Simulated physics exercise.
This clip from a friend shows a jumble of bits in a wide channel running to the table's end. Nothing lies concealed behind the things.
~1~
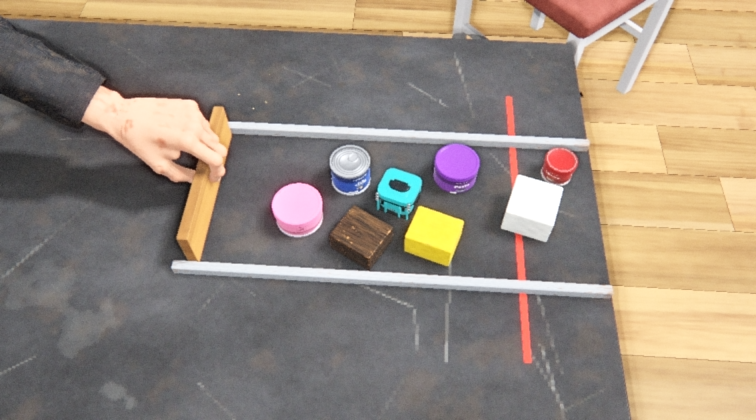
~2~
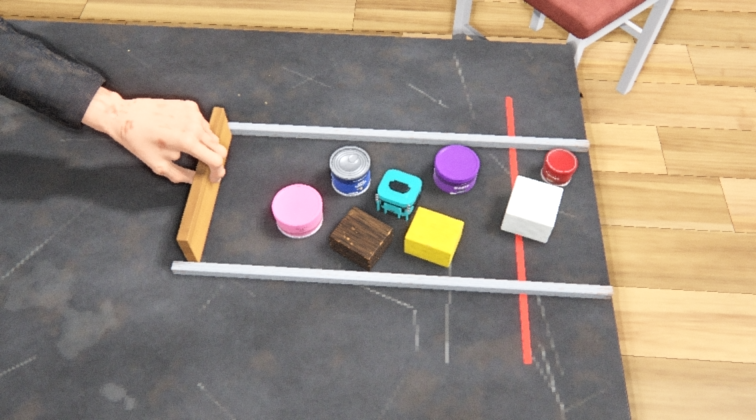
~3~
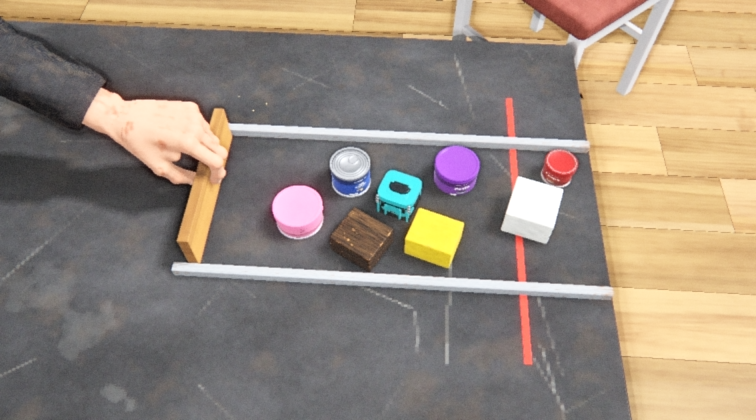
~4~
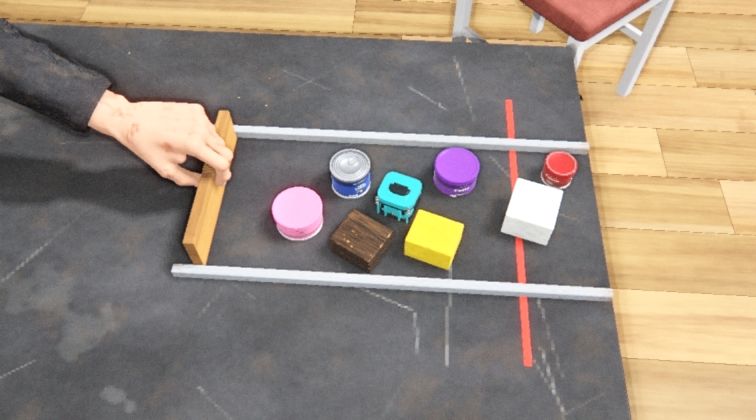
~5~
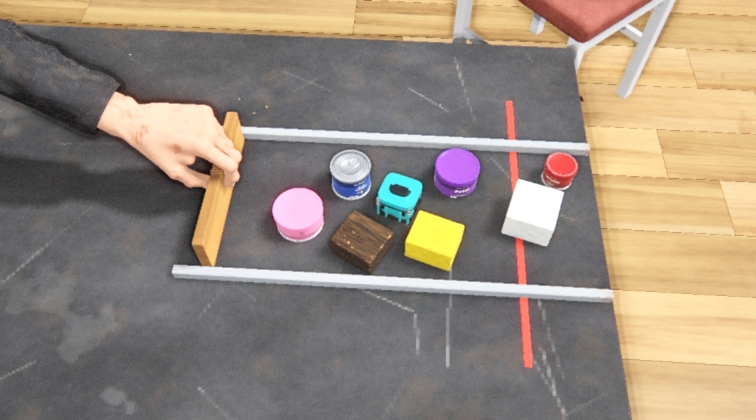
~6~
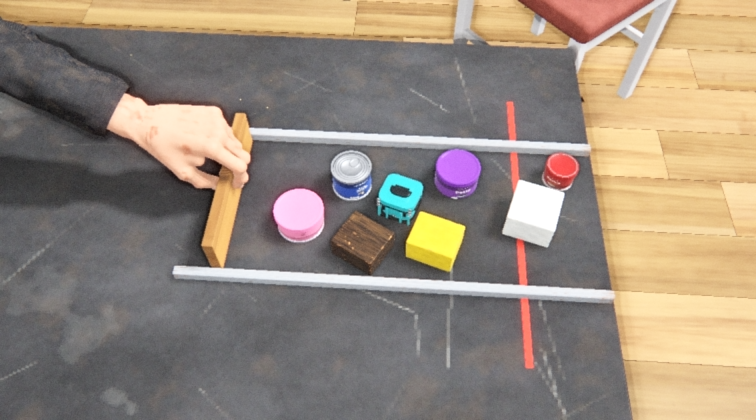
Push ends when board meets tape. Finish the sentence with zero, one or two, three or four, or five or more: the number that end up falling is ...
The number that end up falling is one or two.
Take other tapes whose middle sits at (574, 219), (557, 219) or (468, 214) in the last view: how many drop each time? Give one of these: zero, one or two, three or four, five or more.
Five or over; more than four; none.
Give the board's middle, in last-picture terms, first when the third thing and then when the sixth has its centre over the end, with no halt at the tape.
At (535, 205) for the third, at (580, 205) for the sixth.
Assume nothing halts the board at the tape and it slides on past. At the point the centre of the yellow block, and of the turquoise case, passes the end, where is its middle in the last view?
First one: Around (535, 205). Other one: Around (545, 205).
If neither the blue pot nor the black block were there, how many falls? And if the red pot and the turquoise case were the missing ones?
Falls come to 0 the first time and 0 the other time.
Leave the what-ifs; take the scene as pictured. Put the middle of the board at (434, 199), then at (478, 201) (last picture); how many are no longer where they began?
Moved so far: 6, then 8.
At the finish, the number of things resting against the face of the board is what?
Result: 3 in all.
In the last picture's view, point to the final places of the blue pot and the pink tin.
Taking them in turn, first comes (538, 181), then (545, 221).
Soon after, none off yet; red pot at rest near (560, 172); white block at rest near (533, 214); purple tub at rest near (457, 174).
Then, none off yet; red pot at rest near (560, 172); white block at rest near (533, 214); purple tub moved about its own width near (486, 161).
By the end, the number that fall off is one or two; fallen, white block and red pot.
